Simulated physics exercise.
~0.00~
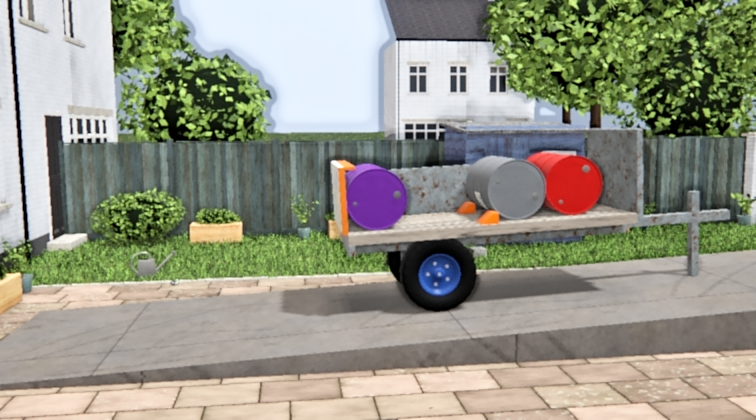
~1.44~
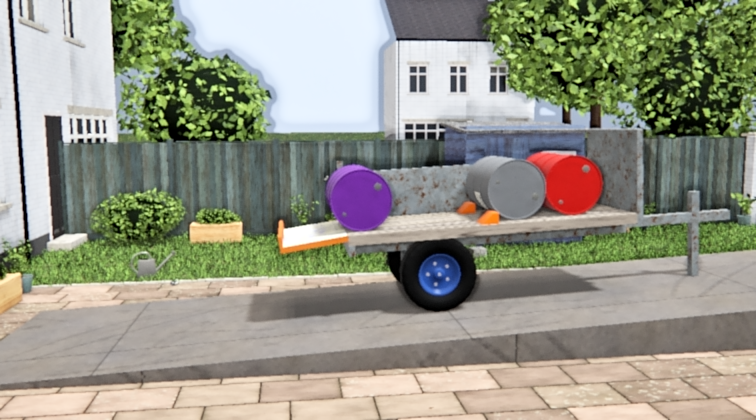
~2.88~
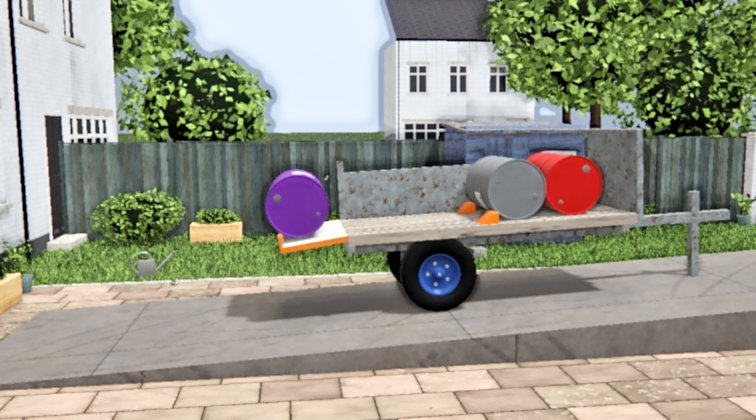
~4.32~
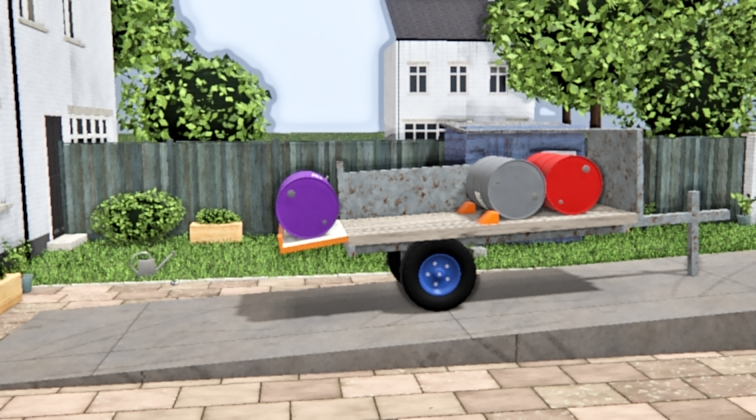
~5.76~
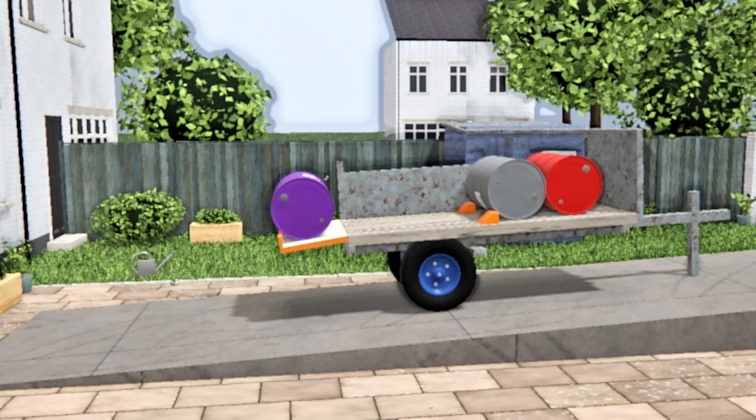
A trailer stood tilted on a ramp with purple, grey and red drums aboard when its tailgate dropped open, and the purple drum rolled left onto it, rocked back slightly at the edge and settled there while the others stayed put.
